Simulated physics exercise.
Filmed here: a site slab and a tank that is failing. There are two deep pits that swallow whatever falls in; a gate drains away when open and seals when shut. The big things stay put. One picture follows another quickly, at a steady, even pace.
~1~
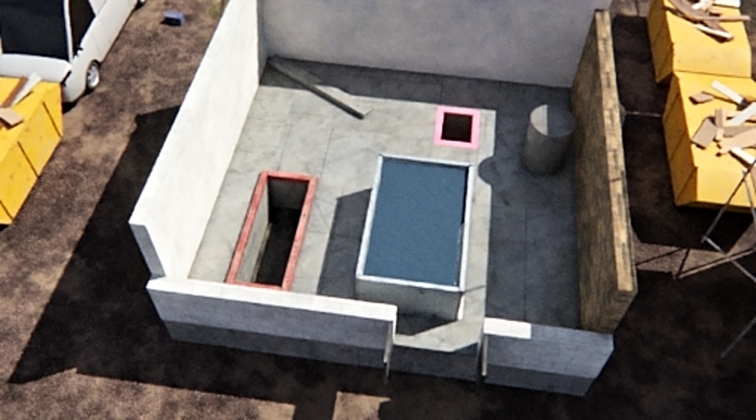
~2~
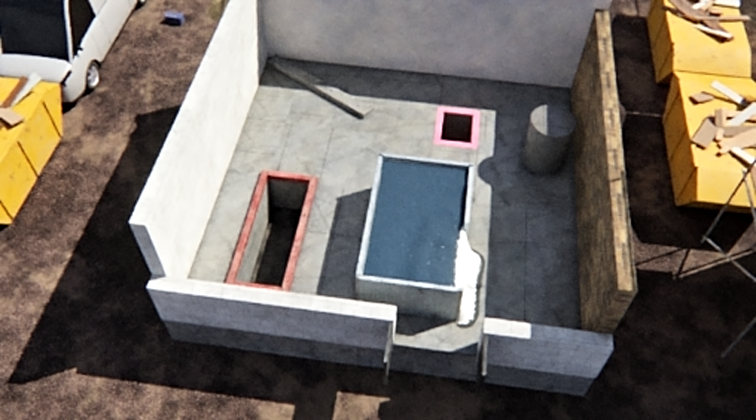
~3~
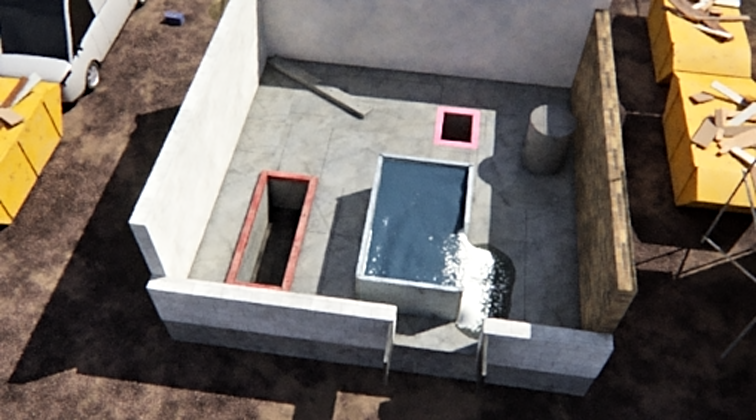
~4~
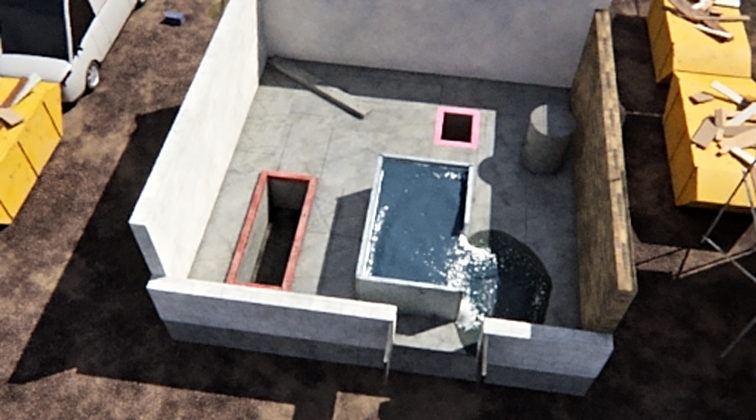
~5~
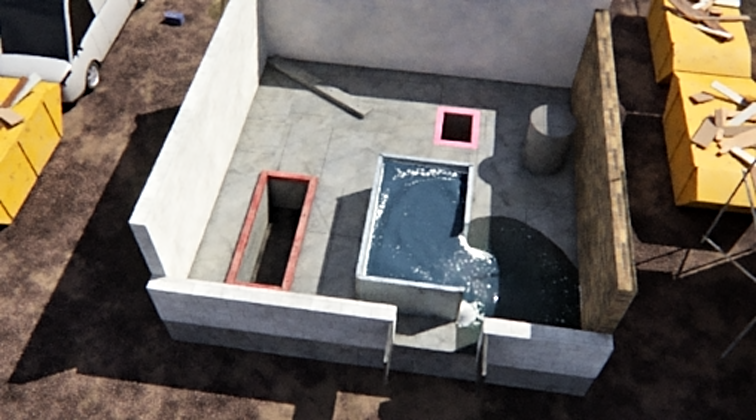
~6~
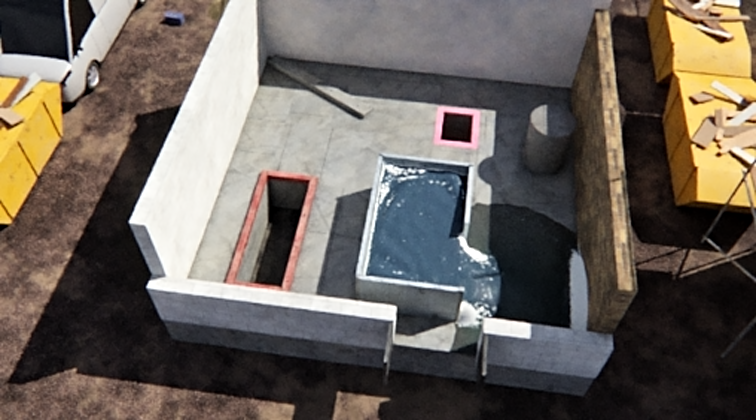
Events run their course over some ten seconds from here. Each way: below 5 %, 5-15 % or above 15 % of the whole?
At the end, the gate will capture a medium share of five to fifteen per cent. The red pit will capture a light share below five per cent. The pink pit will capture a heavy share beyond fifteen per cent.
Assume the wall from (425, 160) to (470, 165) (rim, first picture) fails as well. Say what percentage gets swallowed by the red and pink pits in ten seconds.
Red: 0 percent; pink: 35 percent.
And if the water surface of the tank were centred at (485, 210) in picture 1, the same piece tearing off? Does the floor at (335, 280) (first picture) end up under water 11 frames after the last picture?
Outcome noted: Waterlogged.
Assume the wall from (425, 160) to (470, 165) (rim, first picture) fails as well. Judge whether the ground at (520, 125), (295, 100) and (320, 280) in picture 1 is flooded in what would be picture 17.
Result, in sequence: Inundated; untouched by the flood; untouched by the flood.
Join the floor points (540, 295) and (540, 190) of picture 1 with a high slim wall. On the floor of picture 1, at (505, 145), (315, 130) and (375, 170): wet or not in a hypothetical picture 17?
Going one after another, I'd say reached by the flood, then kept clear of the flood, then kept clear of the flood.
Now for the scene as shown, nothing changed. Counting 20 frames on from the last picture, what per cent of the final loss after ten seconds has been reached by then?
Result, approximate: 25 per cent.
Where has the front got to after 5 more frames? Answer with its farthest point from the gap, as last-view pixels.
My estimate: Roughly (570, 163).
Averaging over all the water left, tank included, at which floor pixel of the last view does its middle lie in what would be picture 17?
Around pixel (482, 263).
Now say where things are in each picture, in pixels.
The first picture shows the open tank at (418, 220) is whole and still.
In the second picture, water pours out at (459, 274) and has run to a hidden place.
In the third picture, the front is at (505, 261), out from the gap at (458, 276).
In the fourth picture, the front is at (545, 278), out from the gap at (458, 277).
In the fifth picture, the front is at (578, 279), out from the gap at (458, 277).
In the sixth picture, the front is at (576, 241), out from the gap at (458, 277).
A moment on, water covers 15 % of the floor; the gate 0 %, the red pit 0 %, the pink pit 0 %.
Next, water covers 25 % of the floor; the gate 1 %, the red pit 0 %, the pink pit 0 %.
Then, water covers 50 % of the floor; the gate 3 %, the red pit 0 %, the pink pit 5 %.
Later, water covers 80 % of the floor; the gate 7 %, the red pit 0 %, the pink pit 13 %.
In the end, water covers 90 % of the floor; the gate 10 %, the red pit 0 %, the pink pit 21 %.
